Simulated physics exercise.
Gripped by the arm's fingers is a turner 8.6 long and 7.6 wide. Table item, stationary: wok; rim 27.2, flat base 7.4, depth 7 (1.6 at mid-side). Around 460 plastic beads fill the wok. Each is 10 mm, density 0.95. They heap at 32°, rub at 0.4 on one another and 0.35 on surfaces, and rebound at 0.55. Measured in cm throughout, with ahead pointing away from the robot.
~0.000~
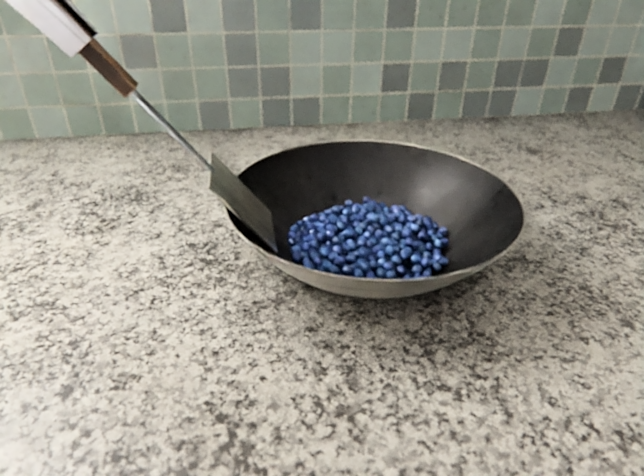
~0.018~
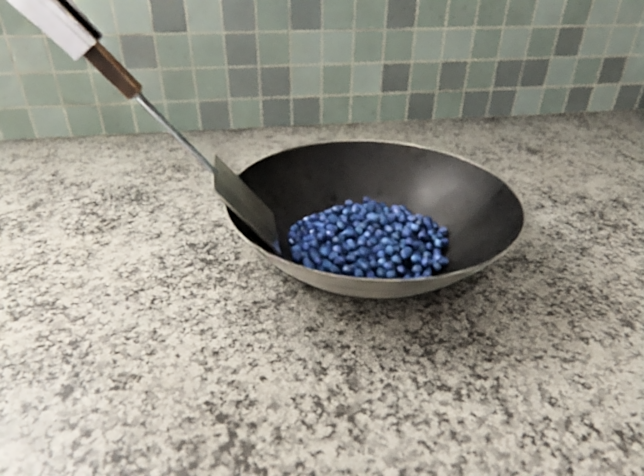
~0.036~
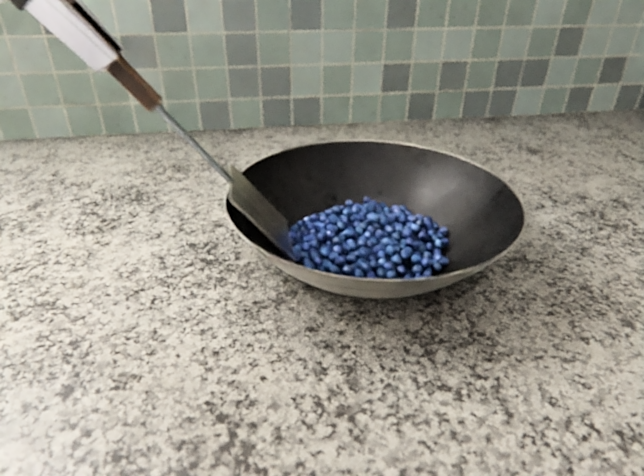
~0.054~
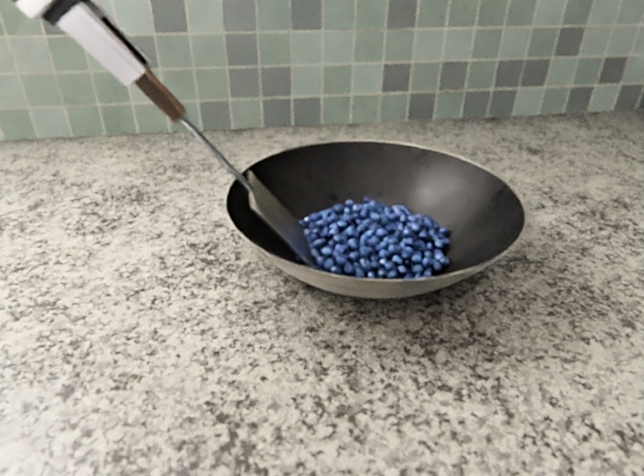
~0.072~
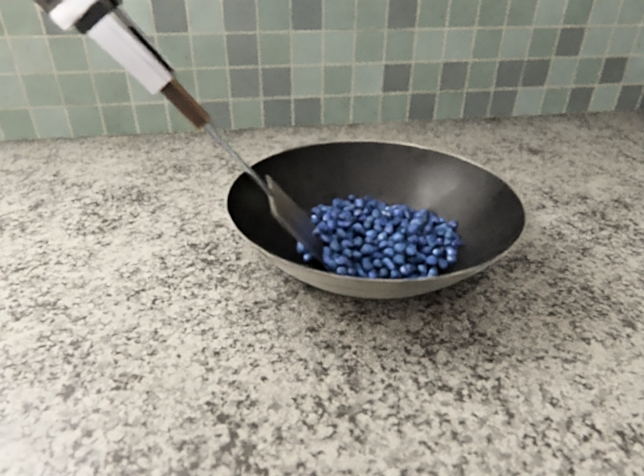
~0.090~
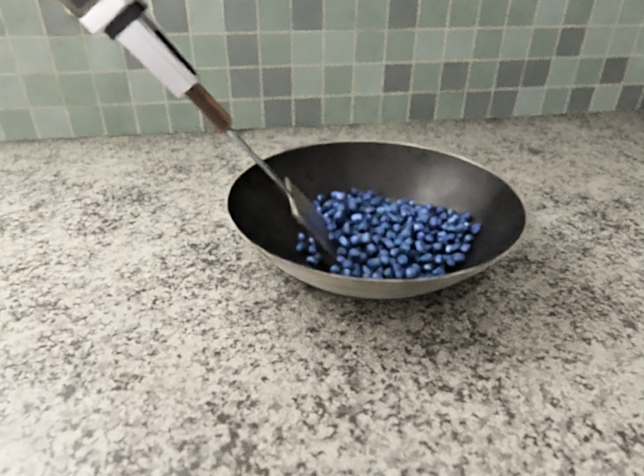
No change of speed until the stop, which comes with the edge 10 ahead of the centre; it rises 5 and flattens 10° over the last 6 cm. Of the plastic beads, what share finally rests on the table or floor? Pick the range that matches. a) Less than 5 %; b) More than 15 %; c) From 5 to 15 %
Answer: B.
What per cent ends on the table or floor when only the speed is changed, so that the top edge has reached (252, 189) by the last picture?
Some 10 per cent.
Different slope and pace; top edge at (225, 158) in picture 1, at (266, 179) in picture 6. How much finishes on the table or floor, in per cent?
Close to 10 in a hundred.
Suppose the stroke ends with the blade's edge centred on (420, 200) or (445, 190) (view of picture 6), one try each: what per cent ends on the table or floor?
5 % and 15 %.
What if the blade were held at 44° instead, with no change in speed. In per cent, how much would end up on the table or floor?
In that case around 30 per cent.
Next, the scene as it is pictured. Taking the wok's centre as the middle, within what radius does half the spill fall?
44 cm or so.
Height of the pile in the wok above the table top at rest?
Peak at rest, approximately 5.0 centimetres.
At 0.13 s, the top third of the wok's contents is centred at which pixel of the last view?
Estimated point: Close to (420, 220).
After 0.13 s, sloping 53°, highest piece 9 above the table; 460 in the wok.
After 0.18 s, sloping 50°, highest piece 10 above the table; 460 in the wok.
After 0.40 s, sloping 43°, highest piece 22 above the table; 328 in the wok, 46 on the table or floor, 86 on the blade or in flight.
After 1.45 s, sloping 43°, highest piece 5 above the table; 328 in the wok, 132 on the table or floor.
At rest, 328 in the wok, 132 on the table or floor. That is 29 % on the table or floor.
